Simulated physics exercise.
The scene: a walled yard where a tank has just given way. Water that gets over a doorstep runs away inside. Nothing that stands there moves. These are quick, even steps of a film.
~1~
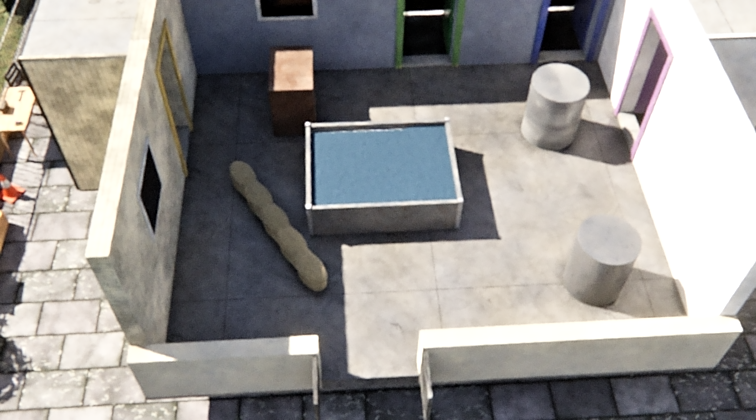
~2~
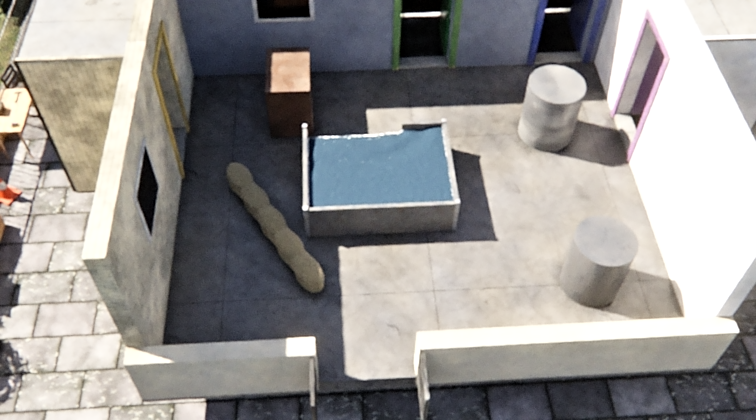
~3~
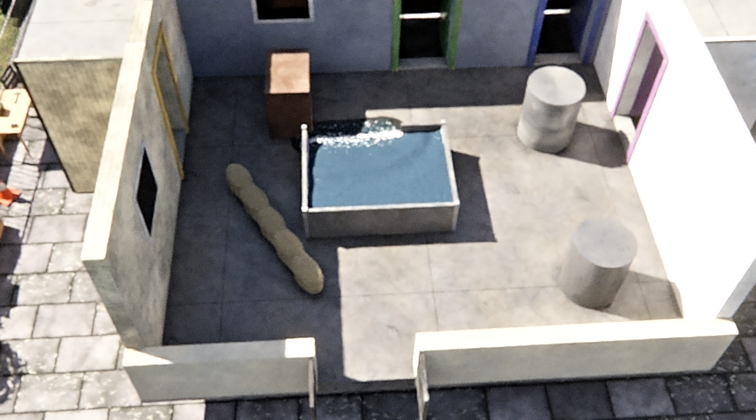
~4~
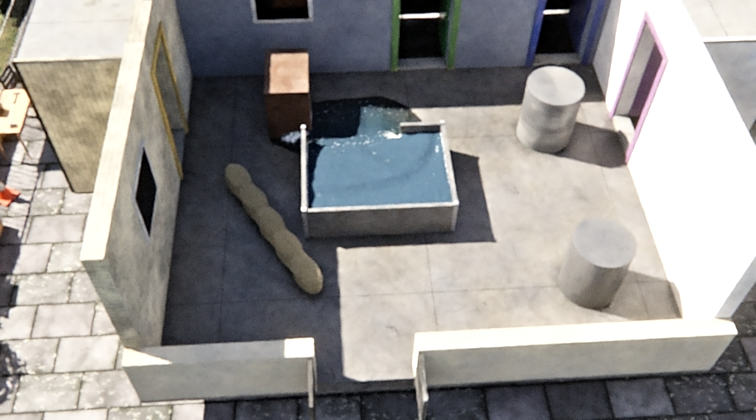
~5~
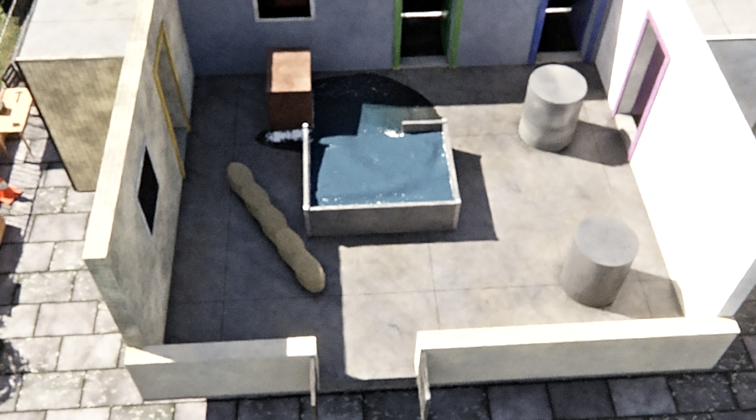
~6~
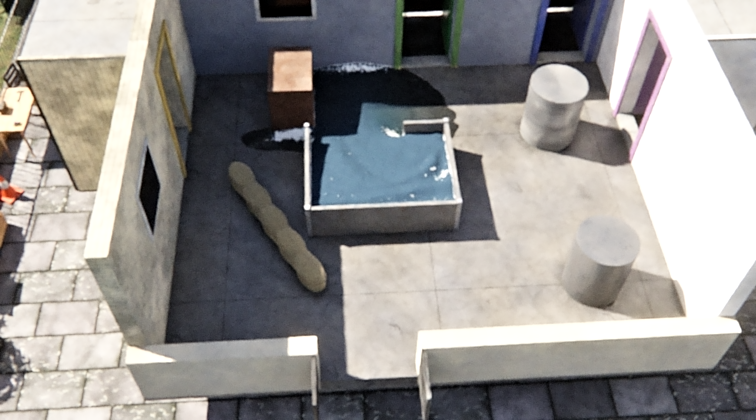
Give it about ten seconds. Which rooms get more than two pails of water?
The purple door holds within the limit; the green door floods; the blue door floods; the yellow door holds within the limit.
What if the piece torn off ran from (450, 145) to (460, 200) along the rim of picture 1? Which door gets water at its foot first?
The purple door.
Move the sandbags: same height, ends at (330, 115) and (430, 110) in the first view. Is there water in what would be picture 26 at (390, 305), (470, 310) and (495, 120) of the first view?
As listed: Free of water, clear, awash.
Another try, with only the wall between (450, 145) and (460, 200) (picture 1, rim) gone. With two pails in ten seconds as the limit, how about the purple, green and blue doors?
Purple goes over, green keeps below it, blue is over.
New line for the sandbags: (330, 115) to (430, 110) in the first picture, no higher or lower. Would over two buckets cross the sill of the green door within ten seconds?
One by one: Green takes less.
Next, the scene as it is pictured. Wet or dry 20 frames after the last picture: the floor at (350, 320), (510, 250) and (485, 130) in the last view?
In that order: Not flooded, free of water, wet.
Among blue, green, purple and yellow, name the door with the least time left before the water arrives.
The green-painted one.
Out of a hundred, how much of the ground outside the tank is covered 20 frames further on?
Some 45 per cent.
A moment on, water covers 15 % of the floor; the purple door not reached, the green door under two buckets in, the blue door not reached, the yellow door wet at the sill, nothing in.
Next, water covers 25 % of the floor; the purple door not reached, the green door over two buckets in, the blue door not reached, the yellow door wet at the sill, nothing in.
Then, water covers 45 % of the floor; the purple door wet at the sill, nothing in, the green door over two buckets in, the blue door wet at the sill, nothing in, the yellow door wet at the sill, nothing in.
Later, water covers 75 % of the floor; the purple door wet at the sill, nothing in, the green door far over two buckets in, the blue door over two buckets in, the yellow door wet at the sill, nothing in.
In the end, water covers 95 % of the floor; the purple door wet at the sill, nothing in, the green door far over two buckets in, the blue door over two buckets in, the yellow door wet at the sill, nothing in.
